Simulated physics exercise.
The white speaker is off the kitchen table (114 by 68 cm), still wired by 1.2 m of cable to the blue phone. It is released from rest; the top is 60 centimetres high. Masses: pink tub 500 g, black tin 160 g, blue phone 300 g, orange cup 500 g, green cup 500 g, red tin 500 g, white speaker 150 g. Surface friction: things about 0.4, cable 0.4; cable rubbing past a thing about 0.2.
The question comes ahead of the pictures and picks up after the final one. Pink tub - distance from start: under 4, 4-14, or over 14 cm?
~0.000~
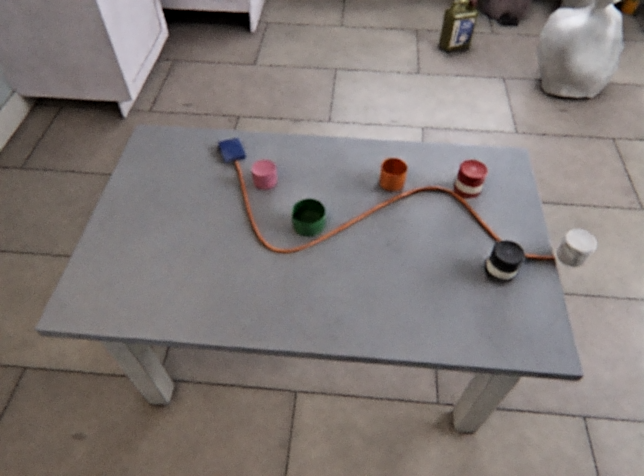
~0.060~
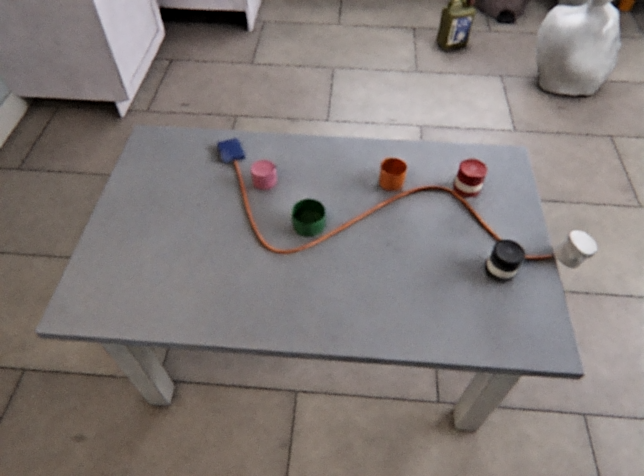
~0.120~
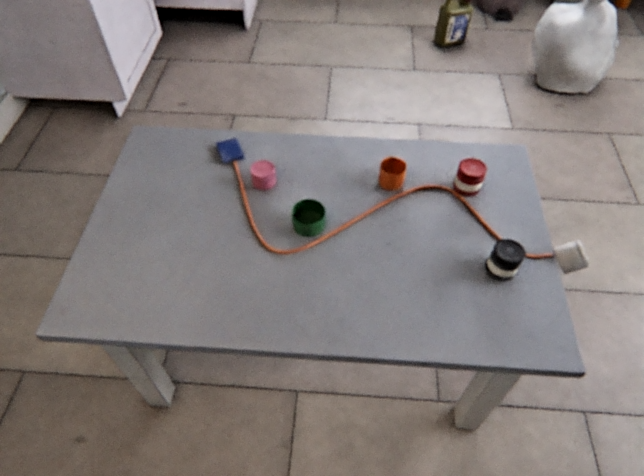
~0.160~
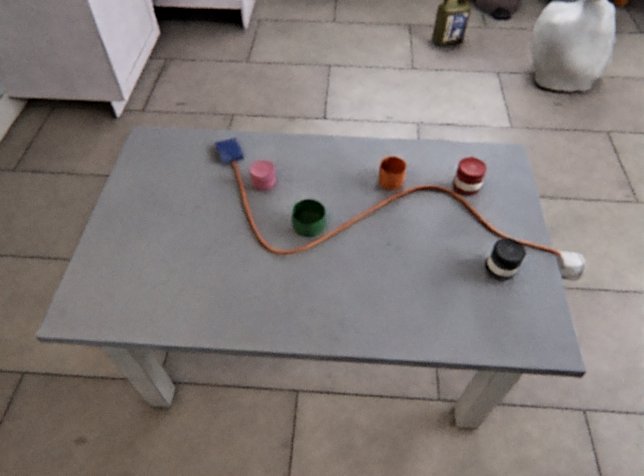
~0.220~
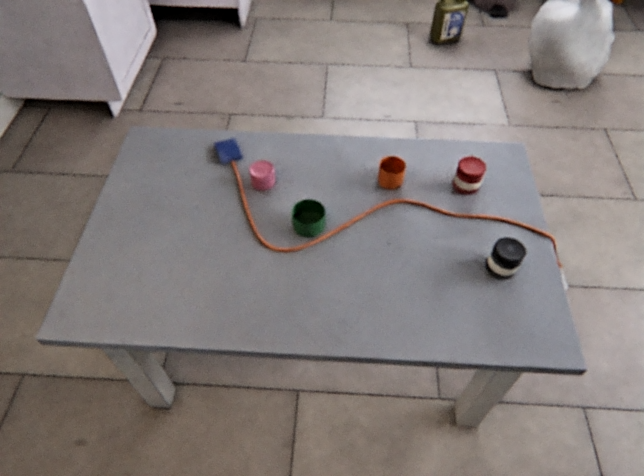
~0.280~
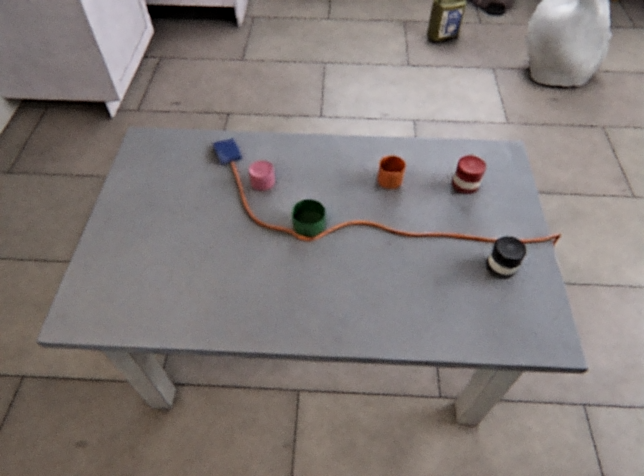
I think it will go almost nowhere.
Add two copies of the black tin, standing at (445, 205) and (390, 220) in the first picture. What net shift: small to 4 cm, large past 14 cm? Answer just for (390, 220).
At that spot the shift is slight.
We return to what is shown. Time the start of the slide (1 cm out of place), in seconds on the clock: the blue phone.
Answer: Blue phone, 0.38 s.
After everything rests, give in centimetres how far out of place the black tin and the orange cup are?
Final offset from start: Black tin = 0 cm, orange cup = 0 cm.
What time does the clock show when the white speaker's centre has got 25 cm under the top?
Near 0.30 seconds.
After 0.5 s, the cable's tail end at (237, 166); white speaker over the edge, blue phone 2 cm off its start.
After 0.7 s, the cable's tail end at (238, 168); white speaker over the edge, blue phone 3 cm off its start.
After 1.0 s, the cable's tail end at (238, 168); white speaker over the edge, blue phone 3 cm off its start at (231, 155).
After 1.2 s, the cable's tail end at (238, 168); white speaker over the edge, blue phone 3 cm off its start.
After 2.4 s, the cable's tail end at (238, 168); pink tub 0 cm off its start at (261, 169), blue phone 3 cm off its start at (231, 155), white speaker over the edge.
